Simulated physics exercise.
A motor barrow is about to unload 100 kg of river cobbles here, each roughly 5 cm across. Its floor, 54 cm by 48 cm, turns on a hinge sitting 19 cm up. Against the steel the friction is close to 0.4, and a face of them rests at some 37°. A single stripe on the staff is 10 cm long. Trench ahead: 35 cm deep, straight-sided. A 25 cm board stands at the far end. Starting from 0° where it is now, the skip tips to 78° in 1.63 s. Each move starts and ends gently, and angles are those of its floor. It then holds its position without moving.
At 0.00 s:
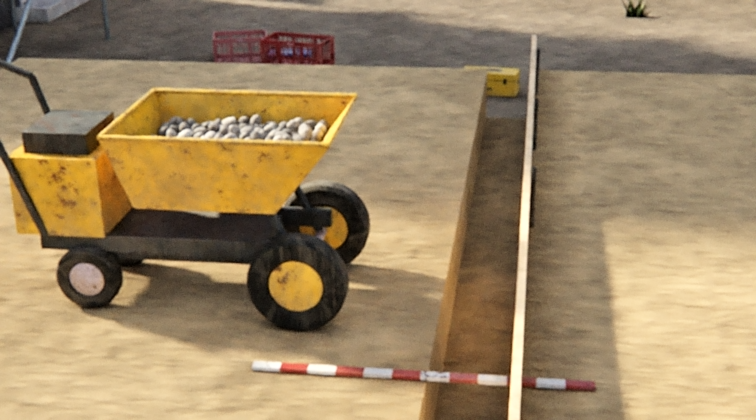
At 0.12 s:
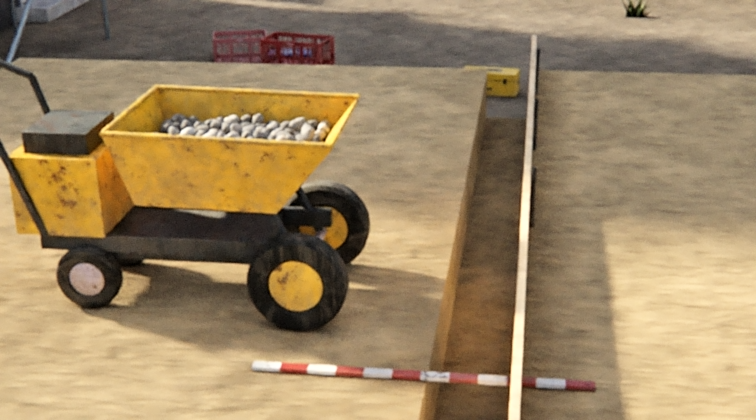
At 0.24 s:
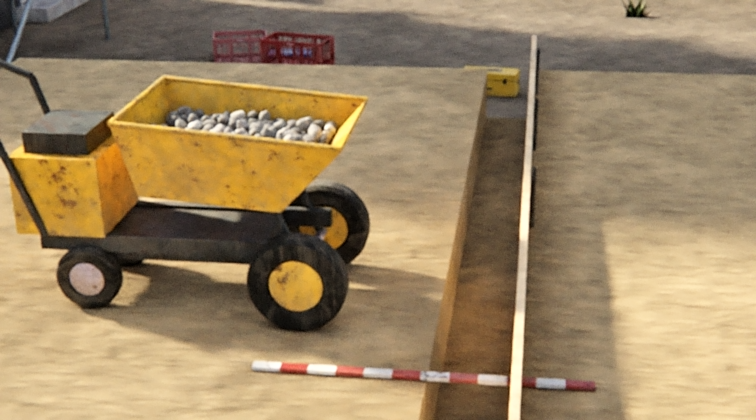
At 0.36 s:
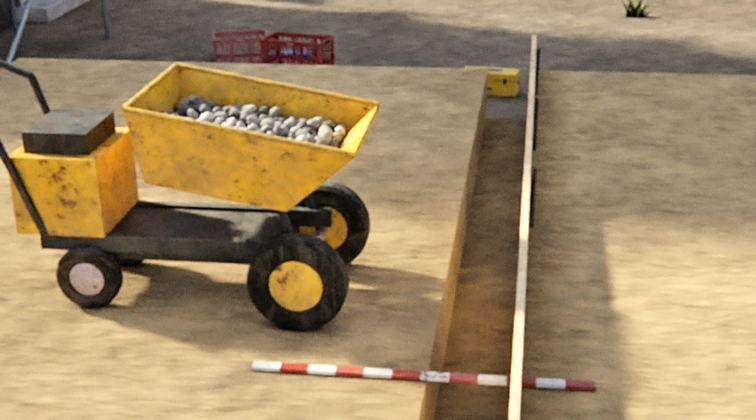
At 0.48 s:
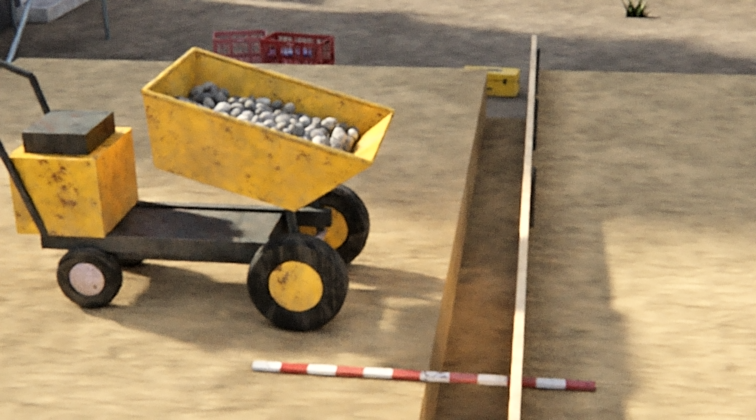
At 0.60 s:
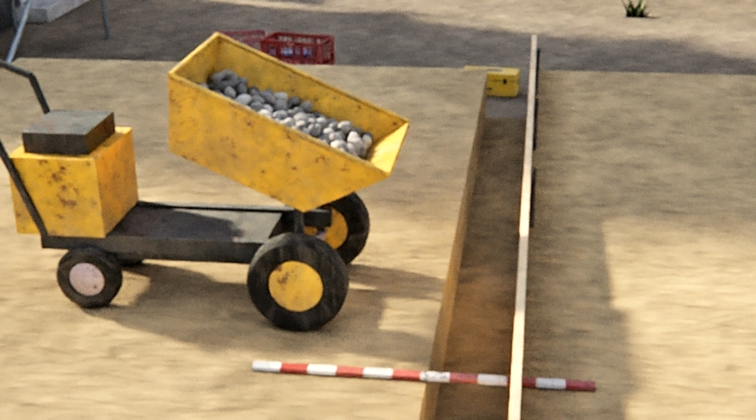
A yellow skip full of grey cobbles tilts steadily toward the trench on a stationary barrow.
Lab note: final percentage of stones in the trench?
Approx. 100 %.
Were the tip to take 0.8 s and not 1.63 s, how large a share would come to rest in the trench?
Probably about 95 in a hundred.
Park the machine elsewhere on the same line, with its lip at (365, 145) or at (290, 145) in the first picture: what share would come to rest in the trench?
About 40 per cent from the first spot, about 100 from the second.
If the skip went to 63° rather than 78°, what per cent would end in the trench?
Trench share: Approx. 90%.
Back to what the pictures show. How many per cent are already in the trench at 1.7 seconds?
Around 70 per cent of it, at that instant.
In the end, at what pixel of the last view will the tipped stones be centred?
The resting stones are centred at roughly (483, 360).
After 1.2 s the floor is at 66°; 100 % in the skip; the foremost stones are at (470, 230).
After 1.7 s the floor is at 78°; 31 % in the skip, 68 % in the trench; the foremost stones are at (521, 349).
After 2.1 s the floor is at 78°; 7 % in the skip, 93 % in the trench; the foremost stones are at (530, 351).
After 4.0 s the floor is at 78°; 0 % in the skip, 100 % in the trench; the foremost stones are at (533, 357).
